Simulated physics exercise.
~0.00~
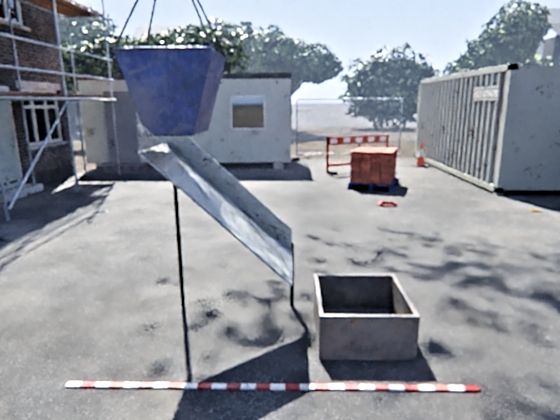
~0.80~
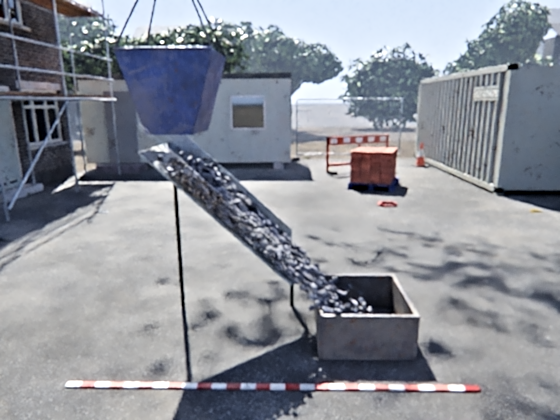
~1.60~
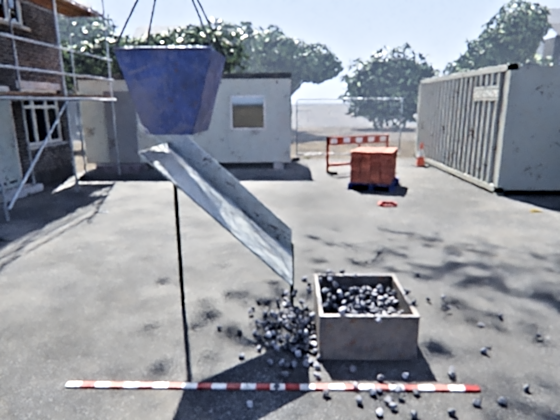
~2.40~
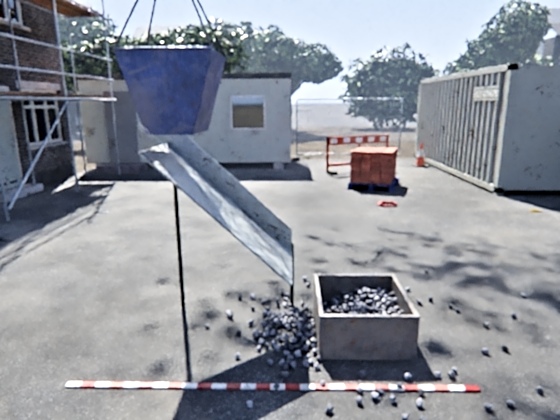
In a sunny building yard, a hanging blue skip let grey stones rush down a sloping metal chute toward an open box. Most ended up in the box, while others lay heaped at its left and scattered across the ground around it.
